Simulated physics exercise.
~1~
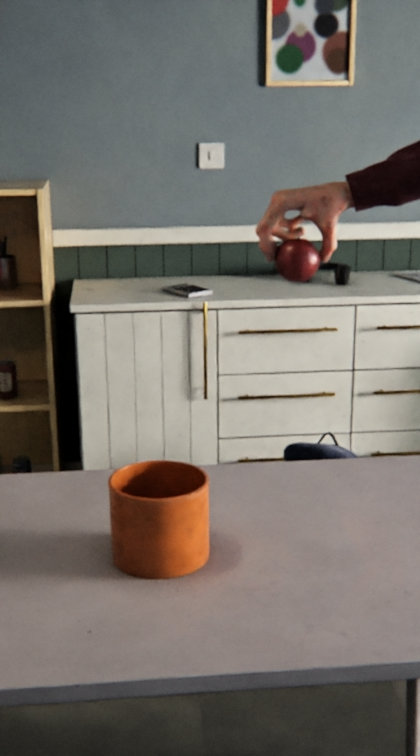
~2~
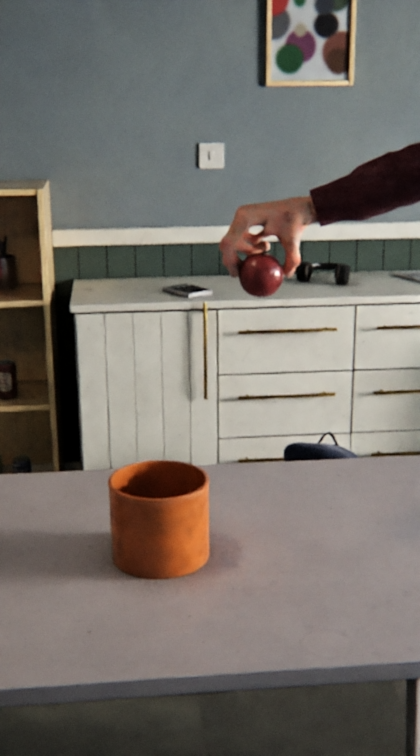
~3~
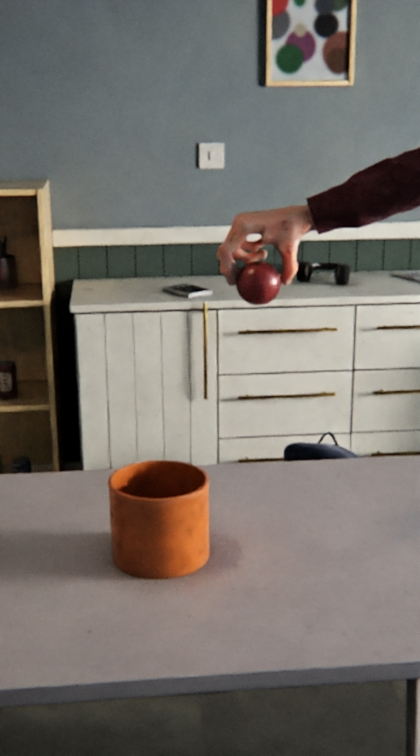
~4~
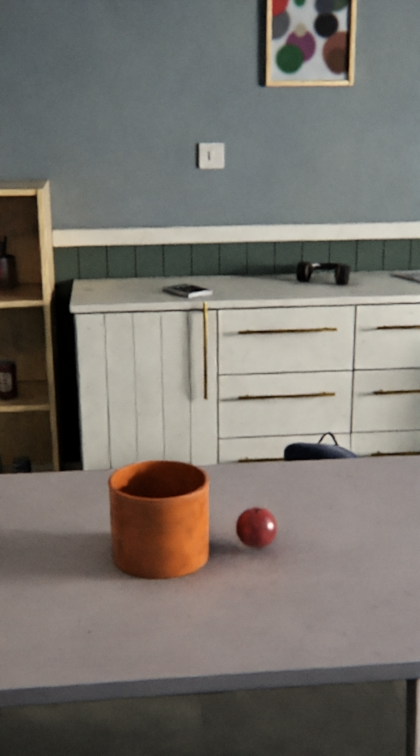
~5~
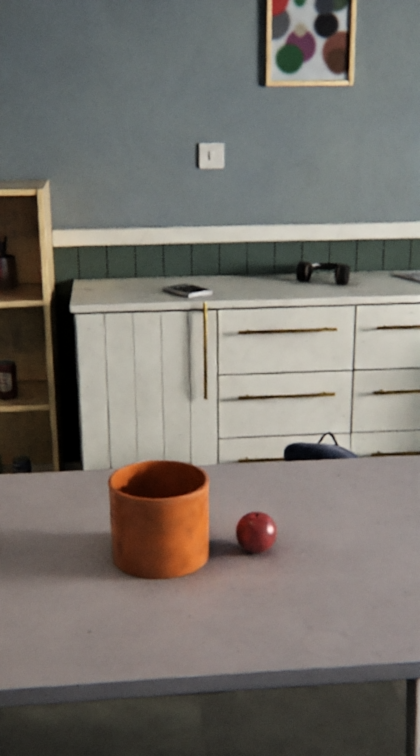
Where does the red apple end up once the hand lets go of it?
It misses the orange pot and ends up on the table just to the right of it.
In a room with a grey table and a pale sideboard behind it, a hand held a red apple up high, moved it left and slightly down, then let go, and the apple ended up on the table beside the open orange pot.
